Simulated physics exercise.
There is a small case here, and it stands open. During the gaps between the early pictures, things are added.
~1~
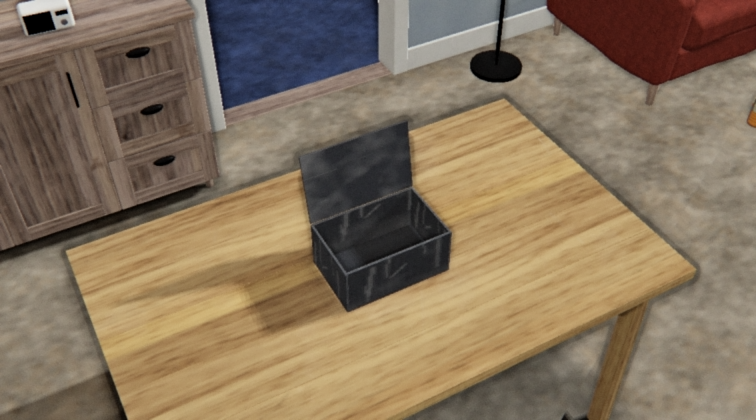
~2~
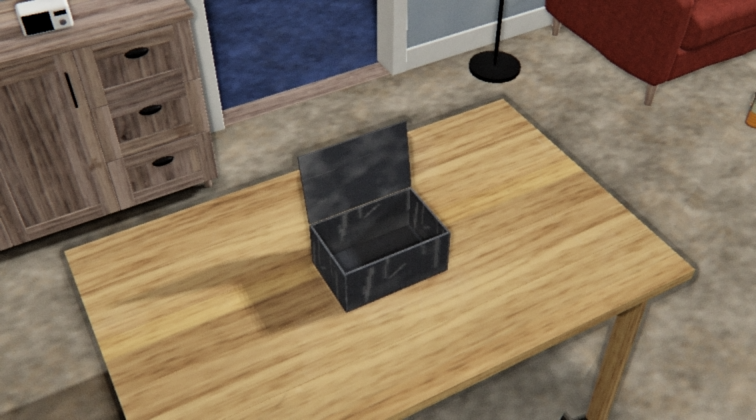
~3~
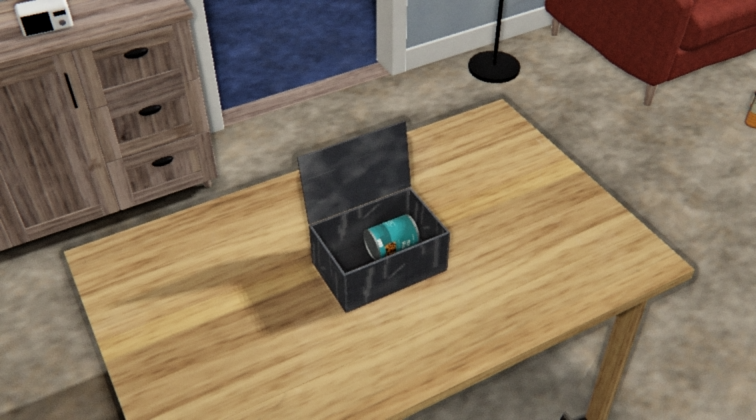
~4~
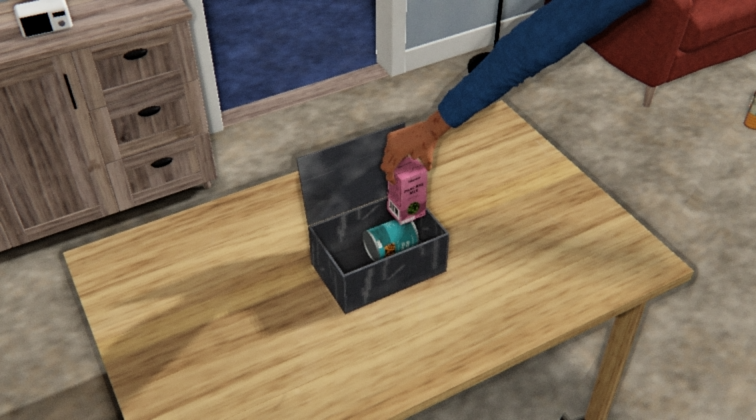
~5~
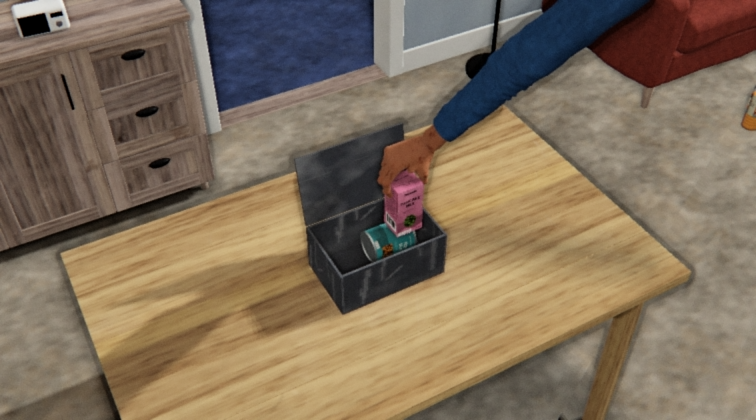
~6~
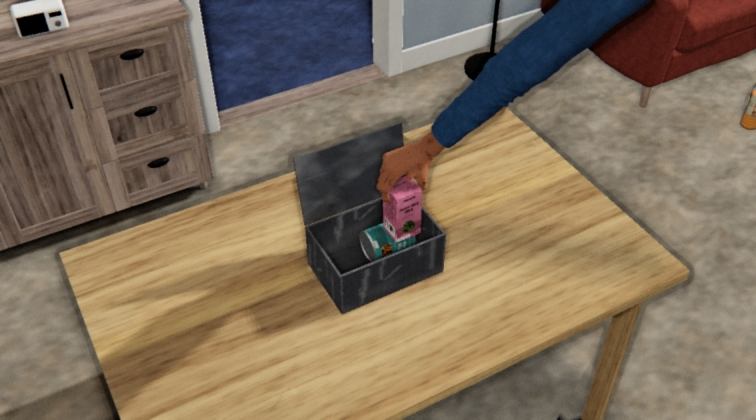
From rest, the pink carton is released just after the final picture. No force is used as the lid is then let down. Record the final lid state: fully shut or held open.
Final lid state: Held open.
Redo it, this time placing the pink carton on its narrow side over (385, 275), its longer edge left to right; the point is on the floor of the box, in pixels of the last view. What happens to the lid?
It seals the box.
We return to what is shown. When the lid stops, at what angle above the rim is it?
Close to 25 degrees.
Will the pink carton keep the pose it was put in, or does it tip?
Result: It leans over.
Then, 0.90 s on from there, lid starting down; pink carton turned 36° from how it was put near (411, 233).
Then, 1.50 s on from there, lid 65° above the rim; pink carton turned 36° from how it was put near (411, 233).
Then, 1.80 s on from there, lid 39° above the rim; pink carton turned 36° from how it was put near (411, 233).
Then, 3.20 s on from there, lid 24° above the rim; pink carton turned 36° from how it was put near (411, 233).
In the end, lid 24° above the rim; toppled in the box, pink carton; turquoise tin unmoved. At the end, from the last picture's camera, pink carton near (411, 233).
